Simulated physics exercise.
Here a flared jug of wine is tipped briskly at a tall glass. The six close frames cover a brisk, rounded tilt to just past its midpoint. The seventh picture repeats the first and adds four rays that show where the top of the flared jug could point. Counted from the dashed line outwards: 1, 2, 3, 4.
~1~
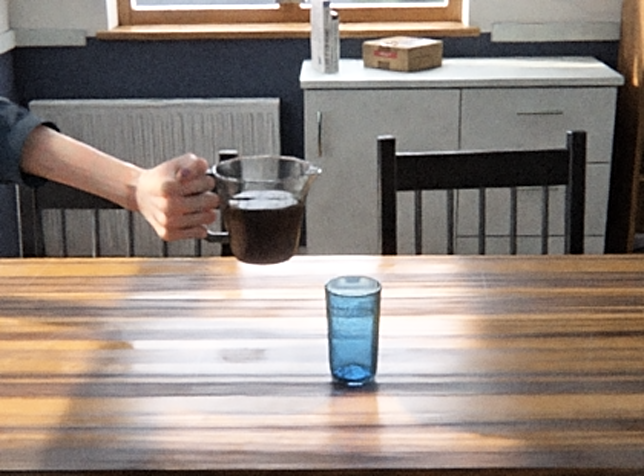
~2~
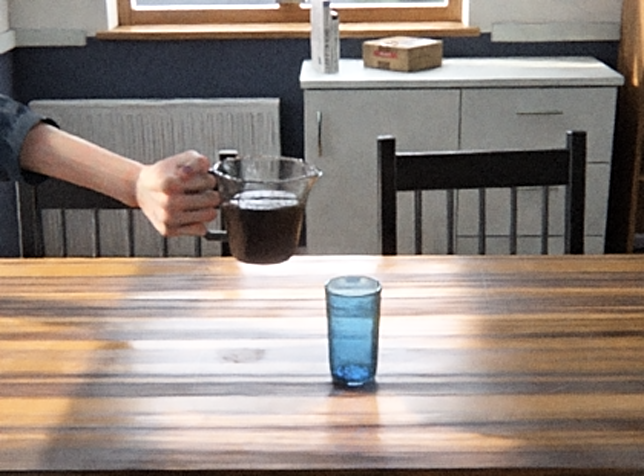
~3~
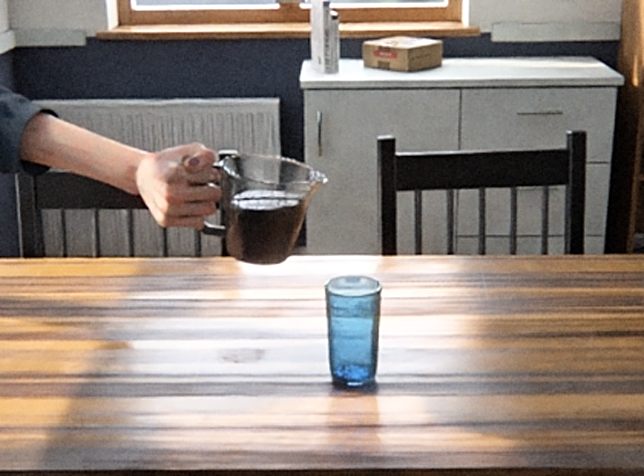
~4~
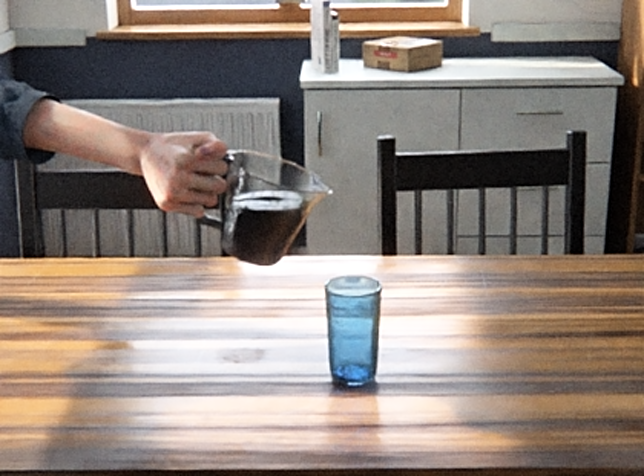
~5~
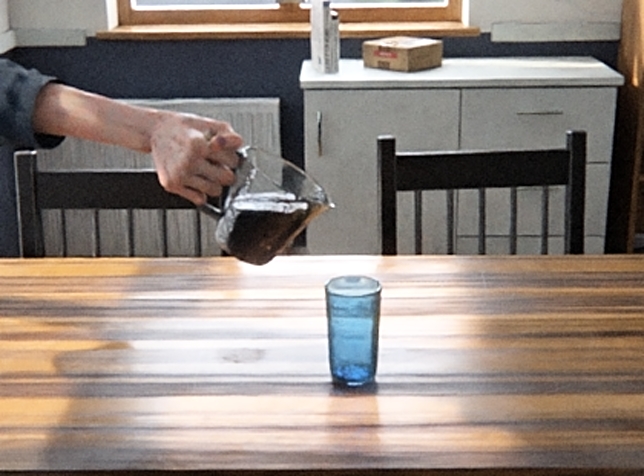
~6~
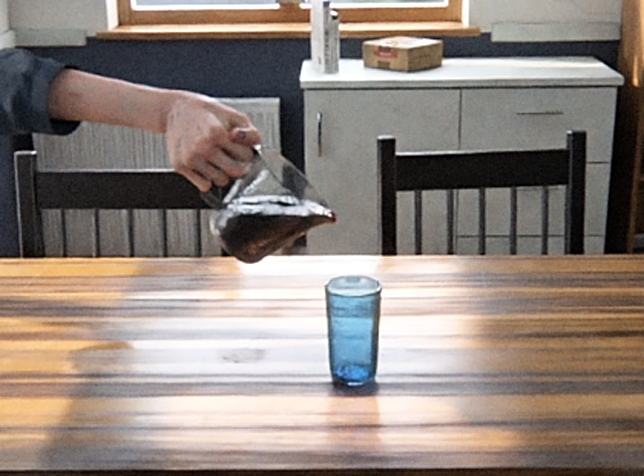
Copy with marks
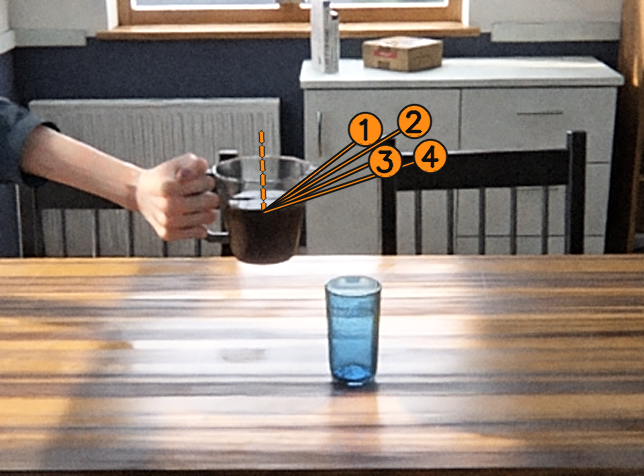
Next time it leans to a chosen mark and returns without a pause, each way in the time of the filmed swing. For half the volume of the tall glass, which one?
Use line 2.
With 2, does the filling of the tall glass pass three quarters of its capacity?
No, it does not.
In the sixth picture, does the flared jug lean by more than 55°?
No.
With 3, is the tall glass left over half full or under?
Over.
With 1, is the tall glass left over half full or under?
Under.
On the marked copy, 1 at (354, 143); 2 at (400, 130); 3 at (367, 164); 4 at (414, 162).
If 1 is chosen, the tall glass ends with about 31 % of what it can hold.
If 2 is chosen, the tall glass ends with about 48 % of what it can hold.
If 3 is chosen, the tall glass ends with about 67 % of what it can hold.
If 4 is chosen, the tall glass ends with about 83 % of what it can hold.
